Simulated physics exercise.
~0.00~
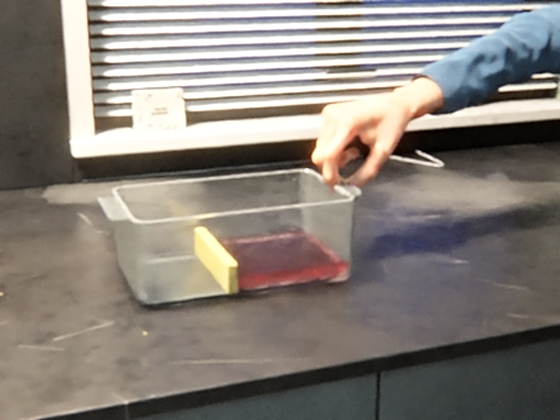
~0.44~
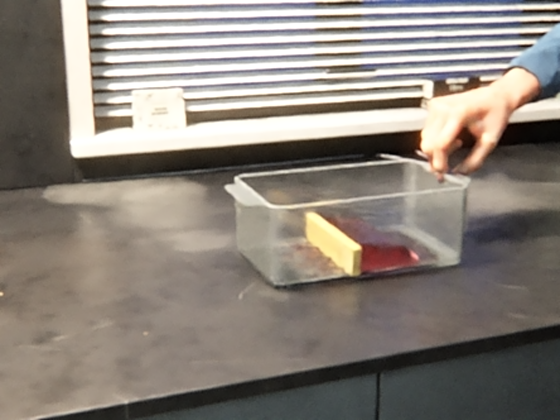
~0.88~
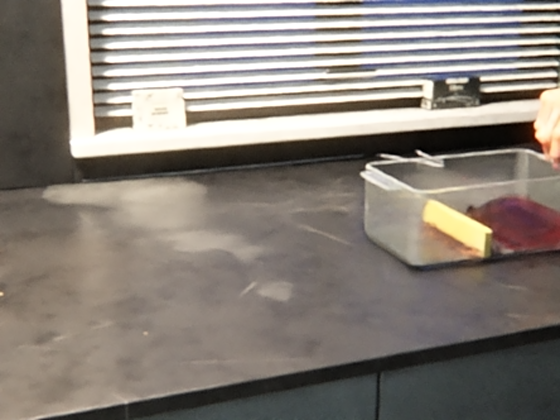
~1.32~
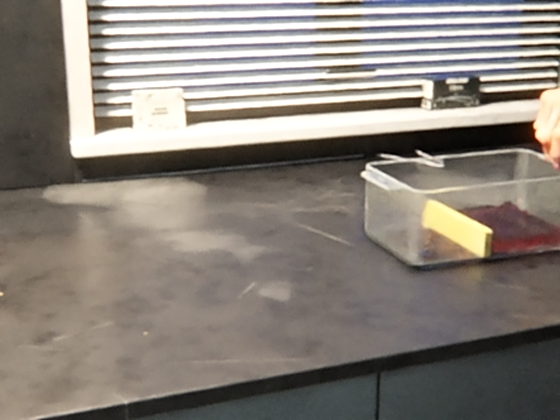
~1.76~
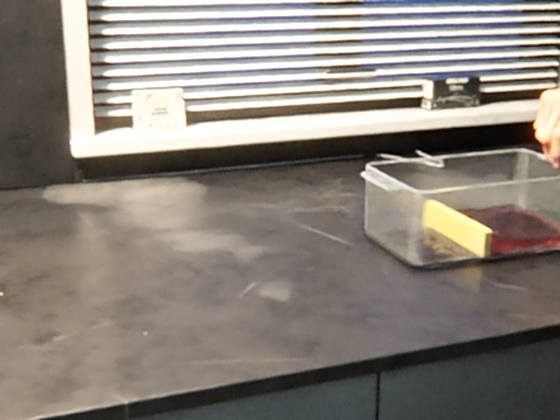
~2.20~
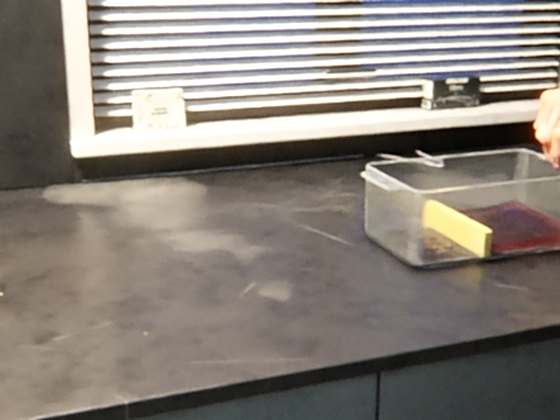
On a dark countertop by a window blind, a hand pulled a clear tub with red liquid right of a yellow divider to the right, the liquid sloshed, and the tub stopped with nearly all the red still on that side.
